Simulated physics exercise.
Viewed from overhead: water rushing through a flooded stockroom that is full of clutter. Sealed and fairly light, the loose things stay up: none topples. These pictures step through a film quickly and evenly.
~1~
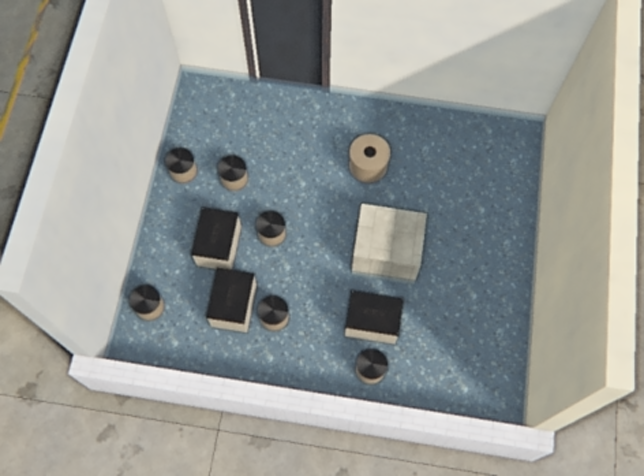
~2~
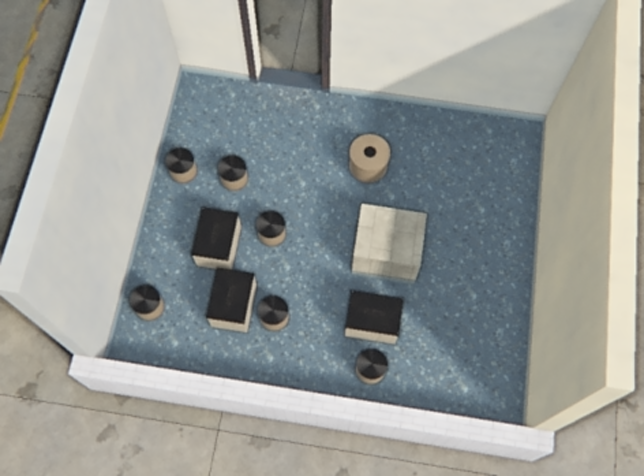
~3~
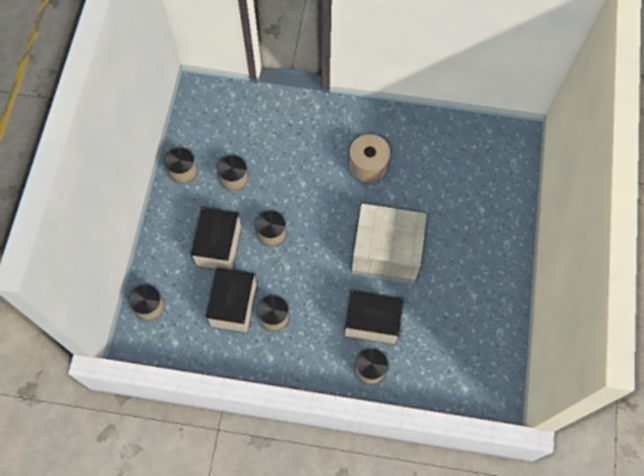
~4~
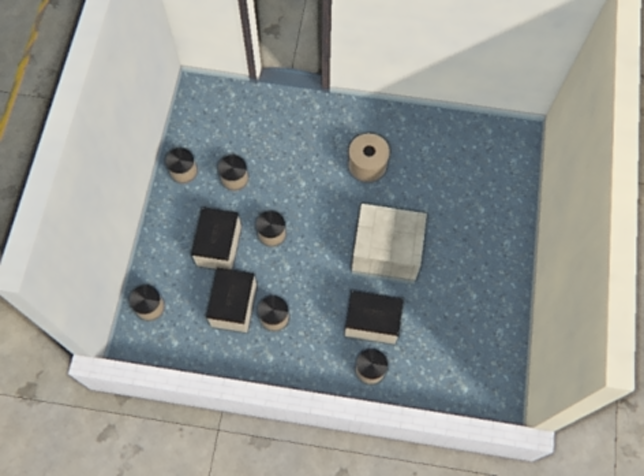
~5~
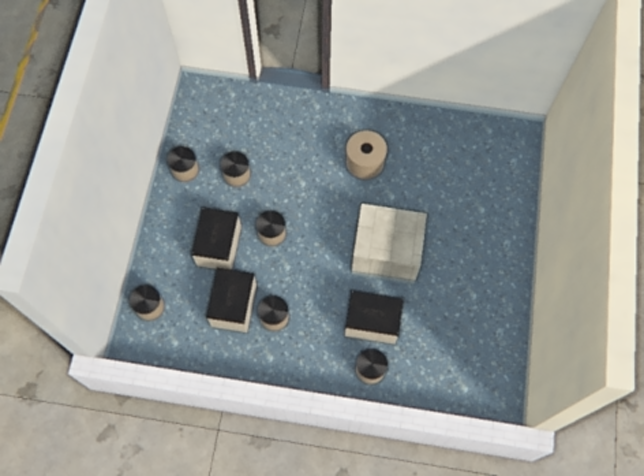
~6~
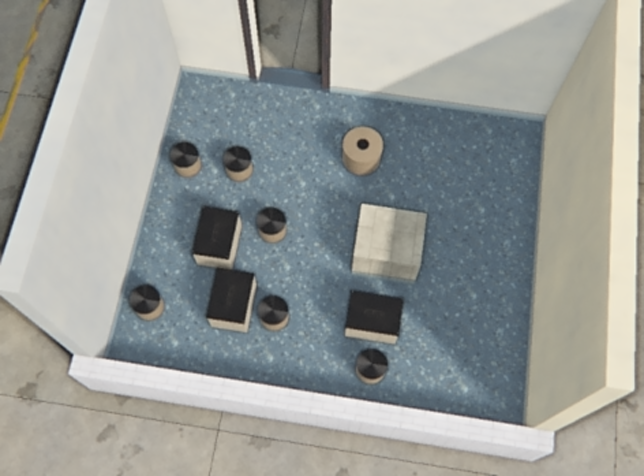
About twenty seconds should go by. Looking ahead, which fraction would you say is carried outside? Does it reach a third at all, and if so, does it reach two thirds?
Yes, but not two thirds.
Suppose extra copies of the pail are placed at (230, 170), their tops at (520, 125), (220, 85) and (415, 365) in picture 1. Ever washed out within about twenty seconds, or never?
Remains; escapes; remains.
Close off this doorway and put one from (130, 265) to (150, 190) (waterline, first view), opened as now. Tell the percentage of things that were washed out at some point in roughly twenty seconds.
Some 70 per cent of the lot.
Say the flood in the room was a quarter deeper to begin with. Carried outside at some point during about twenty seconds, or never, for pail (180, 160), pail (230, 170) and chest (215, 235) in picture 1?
In turn: Washed out, washed out, out.
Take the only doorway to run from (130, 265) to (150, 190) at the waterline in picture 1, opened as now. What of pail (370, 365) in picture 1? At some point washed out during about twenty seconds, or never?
Remains.
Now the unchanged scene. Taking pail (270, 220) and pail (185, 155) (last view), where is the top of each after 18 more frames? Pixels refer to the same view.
Roughly (268, 153) and (215, 94).
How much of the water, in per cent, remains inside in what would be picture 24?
Around 78 in a hundred.
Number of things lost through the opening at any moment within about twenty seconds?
The figure is 5.
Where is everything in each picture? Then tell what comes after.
A pail at (232, 168) floats; a tub at (370, 152) floats; 0 of 10 have shifted, in the first picture.
A pail at (232, 168) floats; a tub at (370, 152) floats; 0 of 10 have shifted, in the second picture.
A pail at (232, 168) floats; a tub at (370, 152) floats; 0 of 10 have shifted, in the third picture.
A pail at (232, 168) floats; a tub at (369, 151) floats; 0 of 10 have shifted, in the fourth picture.
A pail at (235, 164), afloat, close to its start; a tub at (367, 149) floats, close to its start; 2 of 10 have shifted, in the fifth picture.
A pail at (237, 159) floats, close to its start; a tub at (363, 144) floats, close to its start; 3 of 10 have shifted, in the sixth picture.
A moment on, 0 of 10 are out; 10 afloat.
Next, 2 of 10 are out; 8 afloat.
Later, 4 of 10 are out; 6 afloat.
In the end, 5 of 10 are out; 5 afloat.
